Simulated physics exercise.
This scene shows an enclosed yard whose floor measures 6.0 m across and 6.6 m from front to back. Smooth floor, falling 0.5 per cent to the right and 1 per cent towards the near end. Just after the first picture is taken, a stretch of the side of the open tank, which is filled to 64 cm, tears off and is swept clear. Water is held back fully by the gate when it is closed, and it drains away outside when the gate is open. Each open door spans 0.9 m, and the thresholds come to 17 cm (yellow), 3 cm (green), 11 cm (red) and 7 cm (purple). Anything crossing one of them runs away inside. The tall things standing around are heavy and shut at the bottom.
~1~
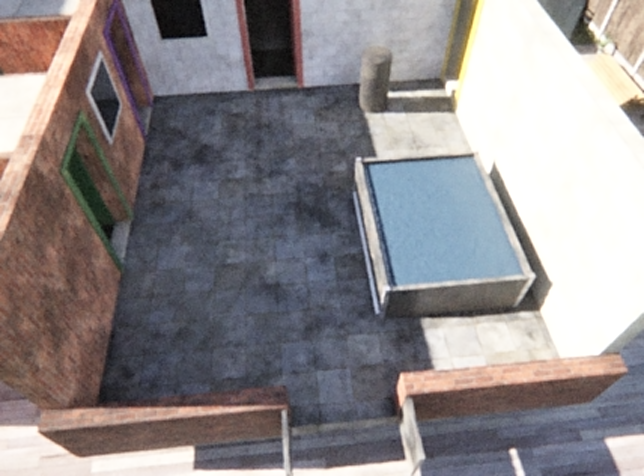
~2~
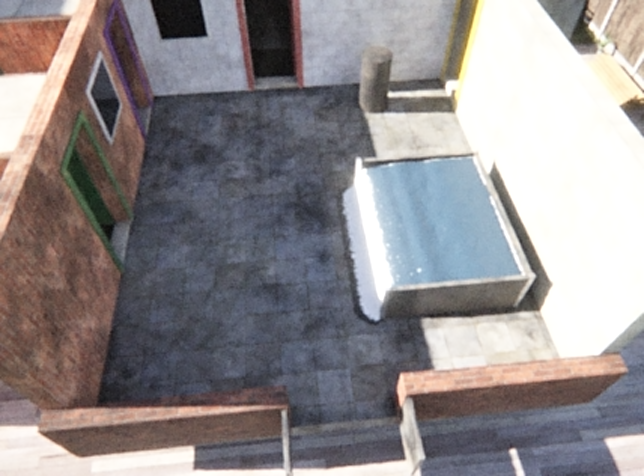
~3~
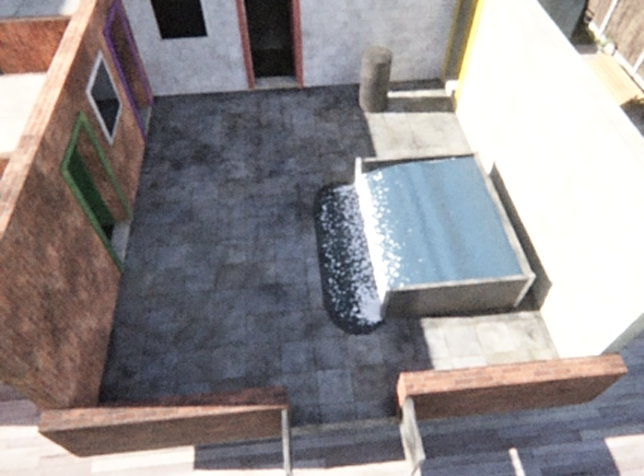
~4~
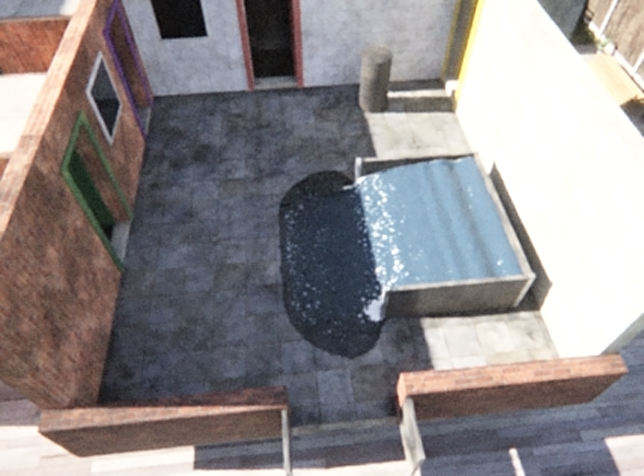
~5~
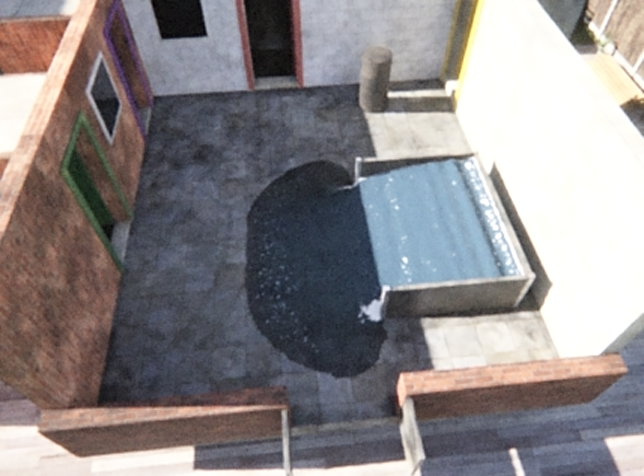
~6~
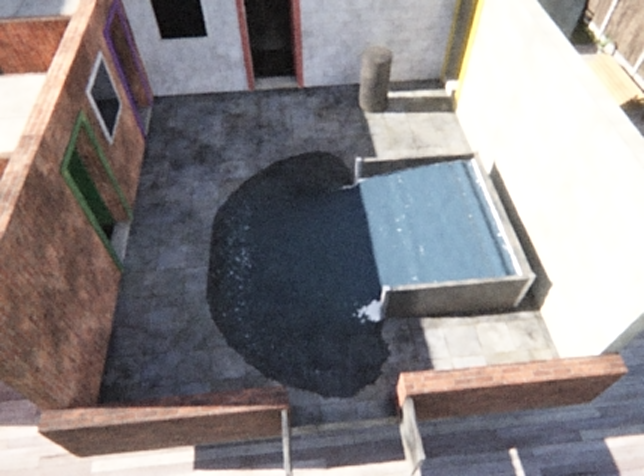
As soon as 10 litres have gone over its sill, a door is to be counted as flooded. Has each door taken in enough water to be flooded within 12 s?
The yellow door has not; the green door has; the red door has not; the purple door has.
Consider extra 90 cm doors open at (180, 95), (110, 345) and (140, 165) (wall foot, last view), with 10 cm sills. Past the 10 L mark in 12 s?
More, more, more.
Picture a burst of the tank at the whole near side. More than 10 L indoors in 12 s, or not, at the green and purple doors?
Outcome at green: Exceeded; outcome at purple: Not exceeded.
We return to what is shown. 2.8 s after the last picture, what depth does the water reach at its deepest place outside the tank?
Max depth: About 24 centimetres.
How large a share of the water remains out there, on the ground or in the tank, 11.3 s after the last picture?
Around 72 percent of the water.
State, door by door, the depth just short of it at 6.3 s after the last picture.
In centimetres - yellow: 5, green: 6, red: 8, purple: 9.
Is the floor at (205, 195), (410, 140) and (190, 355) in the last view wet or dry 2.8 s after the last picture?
First spot submerged, second not yet wet, third submerged.
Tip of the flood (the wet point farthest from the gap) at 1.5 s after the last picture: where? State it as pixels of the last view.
About pixel (149, 128).
Then, 0.7 s after the last picture water covers 45 % of the floor and is deepest (30 cm) near (117, 298); yellow door not reached, green door 9 cm at the sill, 21 L in, red door not reached, purple door not reached.
Then, 1.5 s after the last picture water covers 55 % of the floor and is deepest (44 cm) near (94, 427); yellow door not reached, green door 22 cm at the sill, 139 L in, red door not reached, purple door not reached.
Then, 2.8 s after the last picture water covers 55 % of the floor and is deepest (24 cm) near (94, 427); yellow door not reached, green door 18 cm at the sill, 315 L in, red door not reached, purple door 9 cm at the sill, 5 L in.
Then, 6.3 s after the last picture water covers 90 % of the floor and is deepest (13 cm) near (553, 381); yellow door 5 cm at the sill, 0 L in, green door 6 cm at the sill, 450 L in, red door 8 cm at the sill, 0 L in, purple door 9 cm at the sill, 25 L in.
Then, 11.3 s after the last picture water covers 100 % of the floor and is deepest (13 cm) near (518, 264); yellow door 6 cm at the sill, 0 L in, green door 3 cm at the sill, 462 L in, red door 3 cm at the sill, 0 L in, purple door 2 cm at the sill, 28 L in.
